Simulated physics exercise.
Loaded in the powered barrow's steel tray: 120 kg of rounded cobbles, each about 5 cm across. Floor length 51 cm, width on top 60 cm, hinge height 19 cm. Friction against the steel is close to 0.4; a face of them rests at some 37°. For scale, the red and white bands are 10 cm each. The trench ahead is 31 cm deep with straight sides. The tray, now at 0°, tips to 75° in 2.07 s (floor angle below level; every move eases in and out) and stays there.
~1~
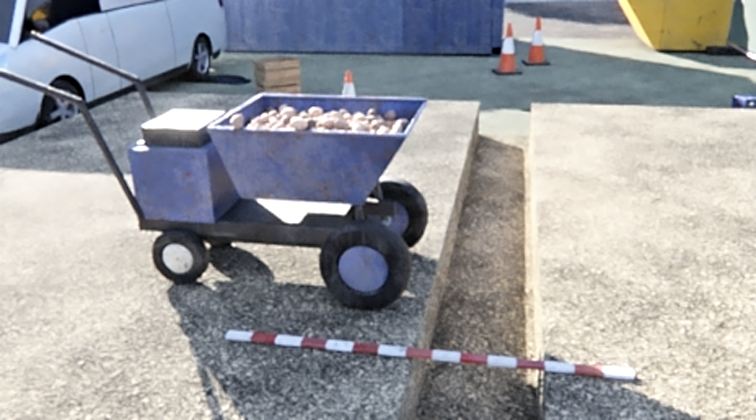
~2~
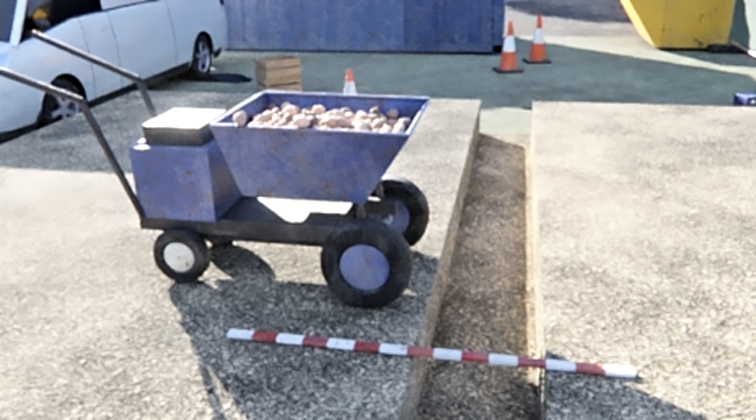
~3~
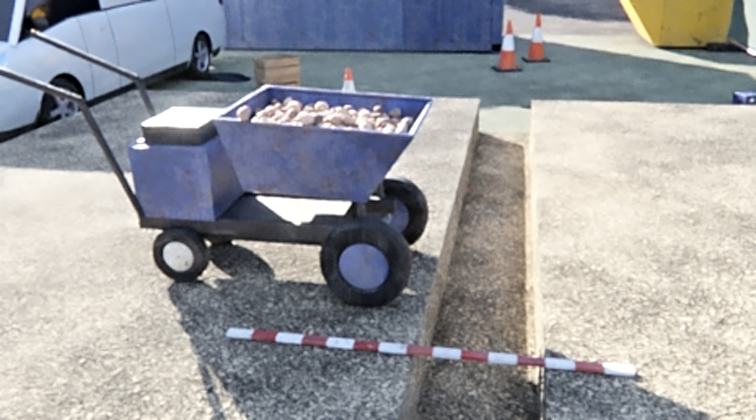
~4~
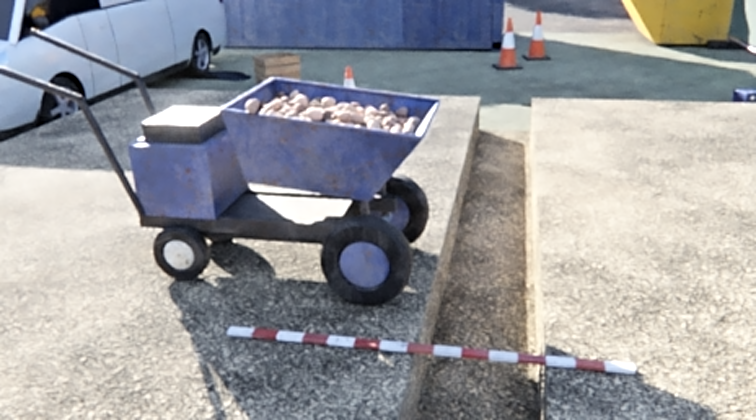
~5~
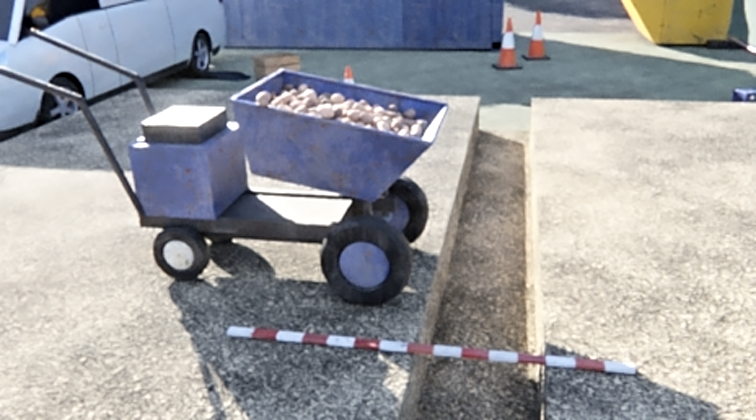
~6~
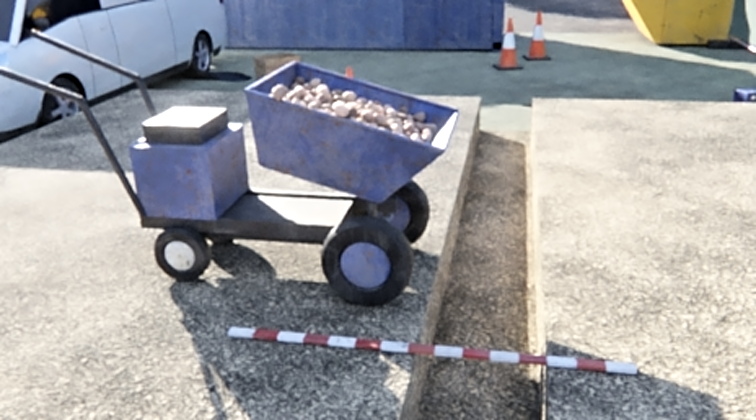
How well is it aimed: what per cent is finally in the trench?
Close to 58 in a hundred.
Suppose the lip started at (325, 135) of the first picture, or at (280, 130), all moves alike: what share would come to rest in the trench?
Near 100 per cent from the first place, 85 from the second.
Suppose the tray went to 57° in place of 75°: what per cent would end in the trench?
In that case some 20 per cent.
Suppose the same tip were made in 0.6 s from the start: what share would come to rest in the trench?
In that case some 35 per cent.
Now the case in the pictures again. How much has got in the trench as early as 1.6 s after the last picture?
Some 20 per cent.
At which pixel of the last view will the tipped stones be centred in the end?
Around (533, 319).
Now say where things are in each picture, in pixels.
In the first frame, the tray is at 0°, its lip at (406, 137); the top of the load is at (320, 117).
In the second frame, lip at (409, 136), floor tilted 1°, highest stones at (310, 115).
In the third frame, lip at (413, 137), floor tilted 3°, highest stones at (295, 110).
In the fourth frame, lip at (421, 138), floor tilted 6°, highest stones at (293, 102).
In the fifth frame, the tray is at 10°, its lip at (432, 144); the top of the load is at (295, 97).
In the sixth frame, lip at (444, 151), floor tilted 15°, highest stones at (305, 90).
Then, 0.9 s after the last picture the floor is at 63°, 98 % in the tray, 1 % in the trench; the foremost stones are at (540, 271).
Then, 1.6 s after the last picture the floor is at 75°, 49 % in the tray, 20 % in the trench, 31 % past the trench; the foremost stones are at (680, 288).
Then, 1.9 s after the last picture the floor is at 75°, 25 % in the tray, 32 % in the trench, 44 % past the trench; the foremost stones are at (736, 302).
Then, 3.9 s after the last picture the floor is at 75°, 0 % in the tray, 58 % in the trench, 42 % past the trench; the foremost stones are at (751, 307).
